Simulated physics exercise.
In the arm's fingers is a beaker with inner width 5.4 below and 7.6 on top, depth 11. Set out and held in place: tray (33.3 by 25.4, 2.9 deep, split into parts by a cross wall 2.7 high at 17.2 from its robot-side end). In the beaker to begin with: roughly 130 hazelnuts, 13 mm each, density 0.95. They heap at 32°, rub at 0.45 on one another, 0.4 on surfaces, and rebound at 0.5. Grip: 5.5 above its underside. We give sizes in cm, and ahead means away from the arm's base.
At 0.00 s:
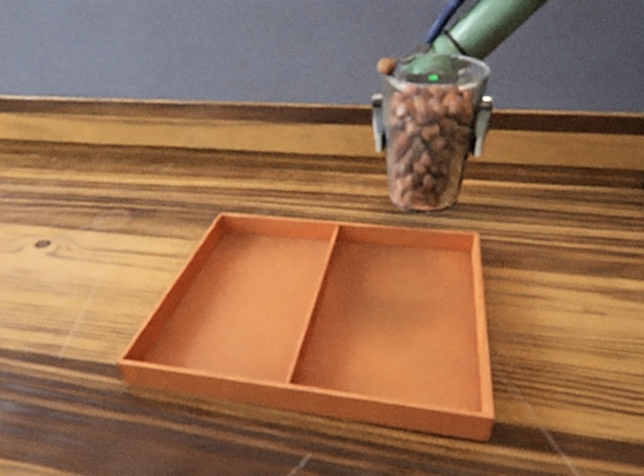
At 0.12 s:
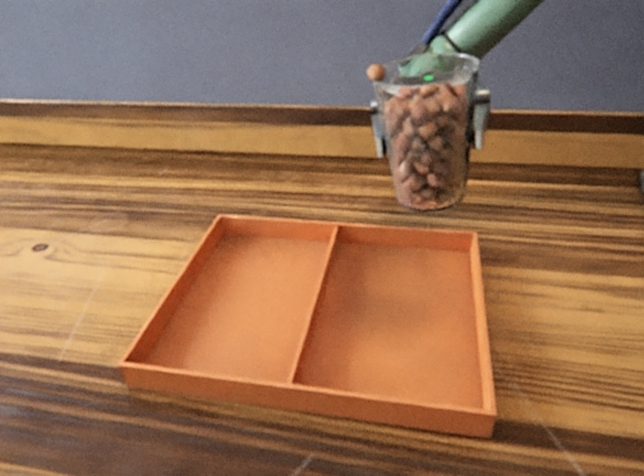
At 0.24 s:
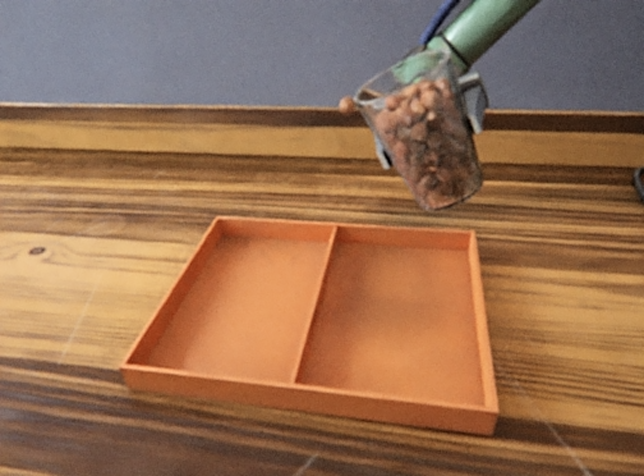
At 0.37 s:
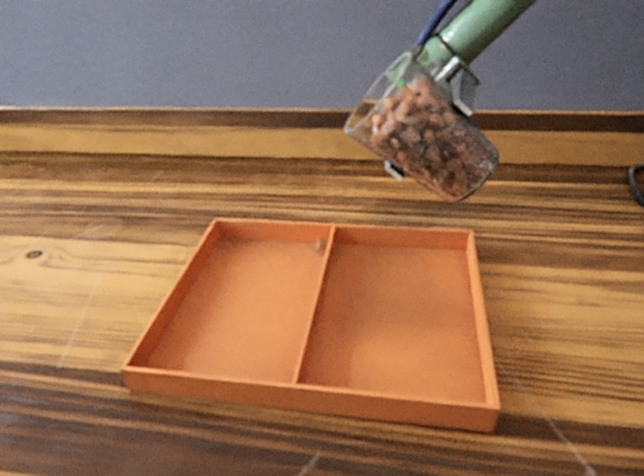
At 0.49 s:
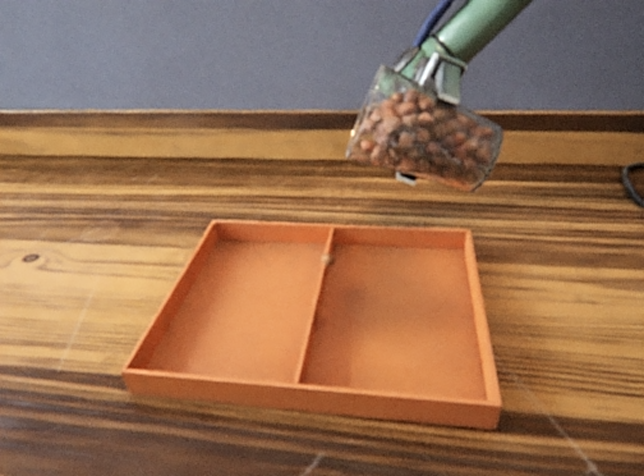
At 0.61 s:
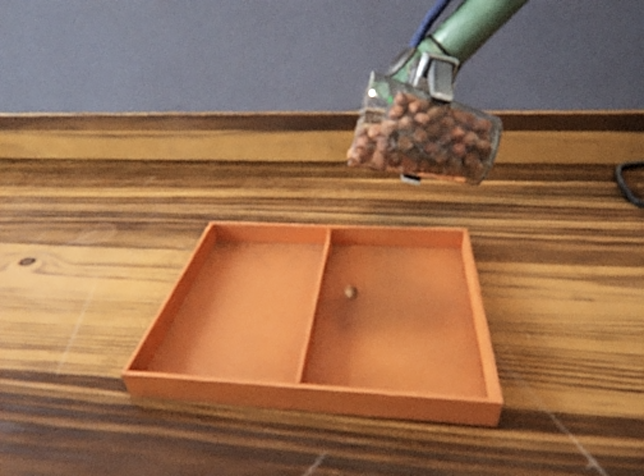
Above an orange two-part tray on a wooden table, a green robot arm tilted a clear cup of hazelnuts to the left until it lay nearly sideways, and one nut dropped into the tray's right section.
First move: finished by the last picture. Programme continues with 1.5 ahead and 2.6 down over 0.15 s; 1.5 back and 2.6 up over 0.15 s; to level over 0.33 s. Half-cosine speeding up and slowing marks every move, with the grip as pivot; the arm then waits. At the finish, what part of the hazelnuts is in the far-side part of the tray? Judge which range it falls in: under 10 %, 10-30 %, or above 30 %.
It falls under 10 %.
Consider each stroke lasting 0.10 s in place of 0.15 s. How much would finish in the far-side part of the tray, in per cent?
I'd expect close to 5 per cent then.
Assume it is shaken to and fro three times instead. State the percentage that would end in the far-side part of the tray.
Roughly 0 percent.
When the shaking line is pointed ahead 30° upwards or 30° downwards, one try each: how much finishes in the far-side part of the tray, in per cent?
First try about 10 %, second try about 5 %.
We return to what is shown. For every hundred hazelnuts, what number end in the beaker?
End share: Around 95 per cent.
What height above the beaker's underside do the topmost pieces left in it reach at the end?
Around 10.0 cm above the underside.
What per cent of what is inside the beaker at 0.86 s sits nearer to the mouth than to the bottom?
Near 50 %.
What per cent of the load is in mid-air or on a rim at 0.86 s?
Logged share: Close to 1 per cent.
After 0.86 s, tilted 75° forward, highest piece 23 above the table; 126 in the beaker, 1 in the robot-side part, 1 in flight or on a rim.
After 1.11 s, tilted 24° forward, highest piece 26 above the table; 123 in the beaker, 2 in the robot-side part, 1 in the far-side part, 2 in flight or on a rim.
After 1.44 s, level, highest piece 26 above the table; 123 in the beaker, 4 in the robot-side part, 1 in the far-side part.
After 2.49 s, level, highest piece 26 above the table; 123 in the beaker, 4 in the robot-side part, 1 in the far-side part.
At rest, 123 in the beaker, 4 in the robot-side part, 1 in the far-side part. That is 1 % in the far-side part of the tray.
